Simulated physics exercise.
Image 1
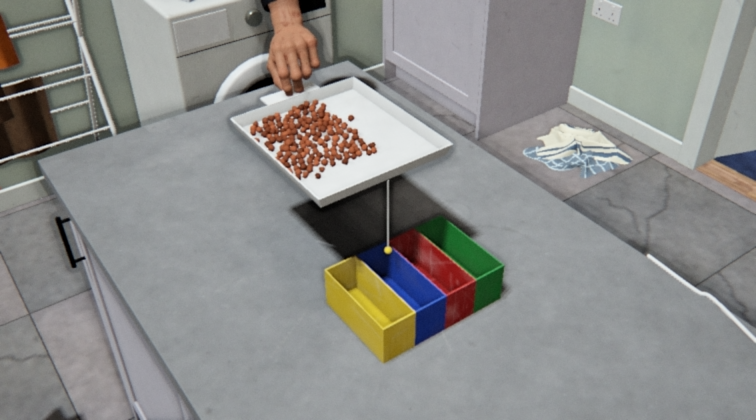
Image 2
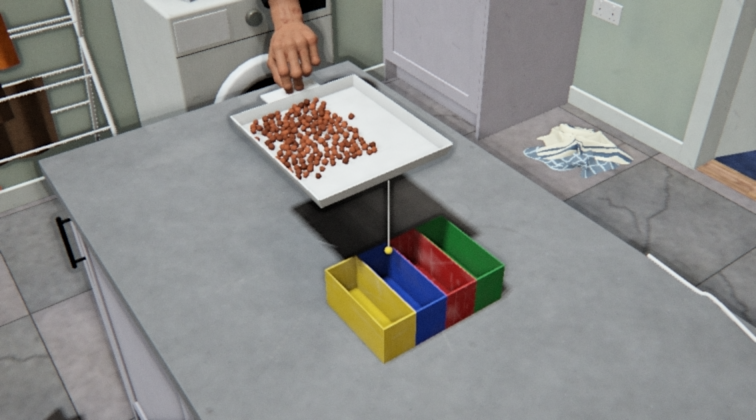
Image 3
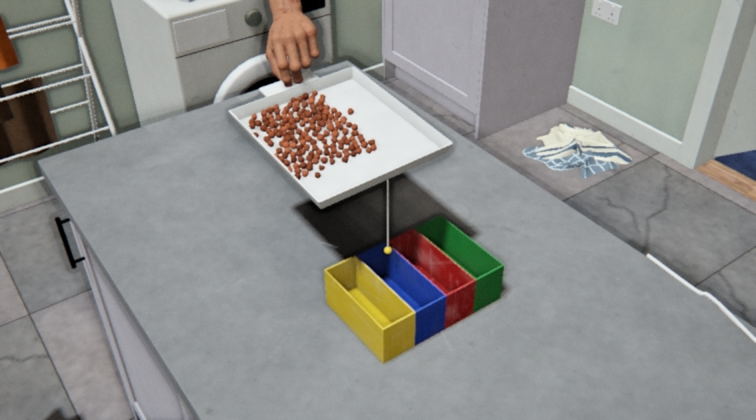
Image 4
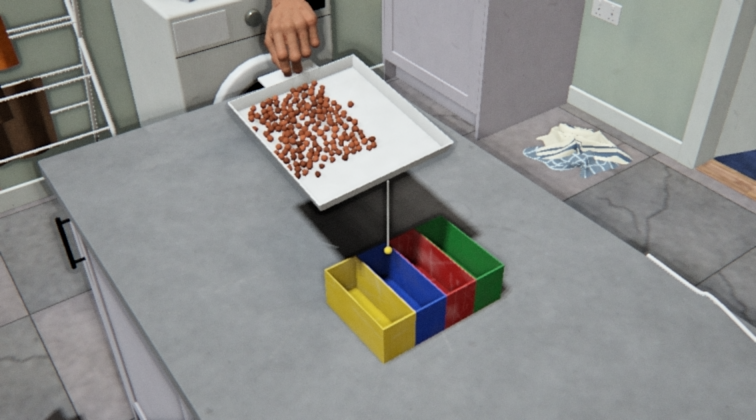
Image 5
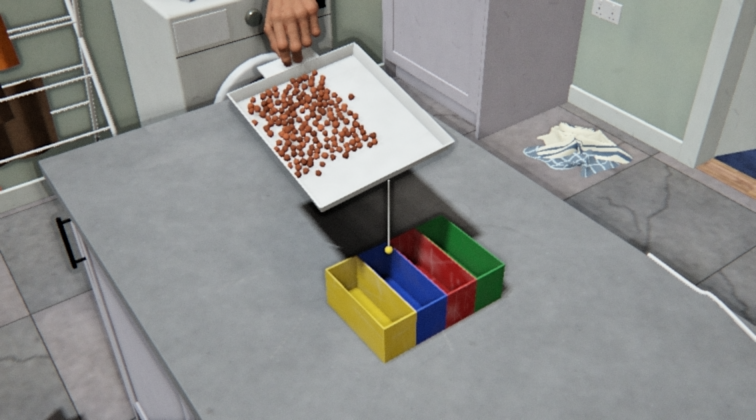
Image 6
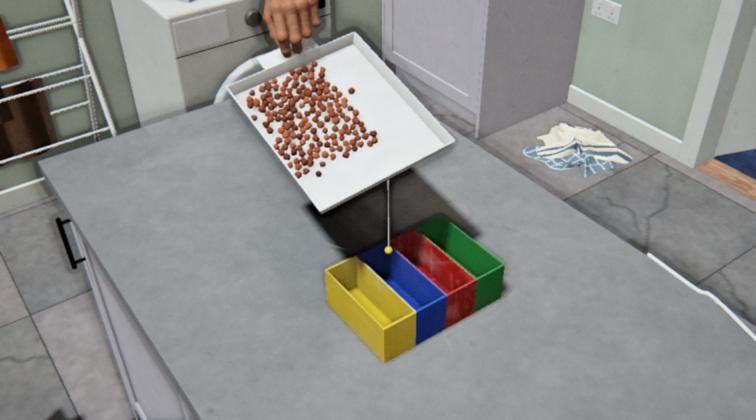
A white tray of small reddish-brown pellets started level, then slowly tilted toward its front left corner as a hand raised the far end, while the pellets stayed clustered above four coloured cells.
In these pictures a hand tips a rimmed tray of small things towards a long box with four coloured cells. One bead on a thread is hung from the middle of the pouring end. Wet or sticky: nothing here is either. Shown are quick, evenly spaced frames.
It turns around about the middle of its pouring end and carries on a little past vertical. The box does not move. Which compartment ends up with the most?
The yellow one.
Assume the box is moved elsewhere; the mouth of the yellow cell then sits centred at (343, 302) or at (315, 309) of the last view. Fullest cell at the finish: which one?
First try: The yellow one. Second try: The cell in blue.
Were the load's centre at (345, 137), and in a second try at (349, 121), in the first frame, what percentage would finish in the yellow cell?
In order, roughly 30 % and 30 %.
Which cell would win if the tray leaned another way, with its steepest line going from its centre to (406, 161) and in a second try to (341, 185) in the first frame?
The cell in green, then the cell in yellow.
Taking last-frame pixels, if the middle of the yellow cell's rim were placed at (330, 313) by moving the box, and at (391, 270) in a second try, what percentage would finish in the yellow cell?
I'd expect some 40 percent, and then some 10 percent.
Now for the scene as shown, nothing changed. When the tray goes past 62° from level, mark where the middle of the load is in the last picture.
Somewhere about pixel (340, 178).
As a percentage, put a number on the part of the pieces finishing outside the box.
I'd put it close to 60 per cent.
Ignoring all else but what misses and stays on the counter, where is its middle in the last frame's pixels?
The middle is around (324, 348).
Shortly afterwards, tray tipped steeply; all but a few on the tray; a little falling or outside the box.
Next, tray tipped right over; near half on the tray; a little in the yellow cell; only a few in the blue cell; near half falling or outside the box.
Some moments later, tray tipped past a quarter turn; near a third in the yellow cell; a little in the blue cell; only a few in the red cell; near half falling or outside the box.
In the end, tray tipped past a quarter turn; near a third in the yellow cell; a little in the blue cell; only a few in the red cell; none at all in the green cell; near half outside the box.
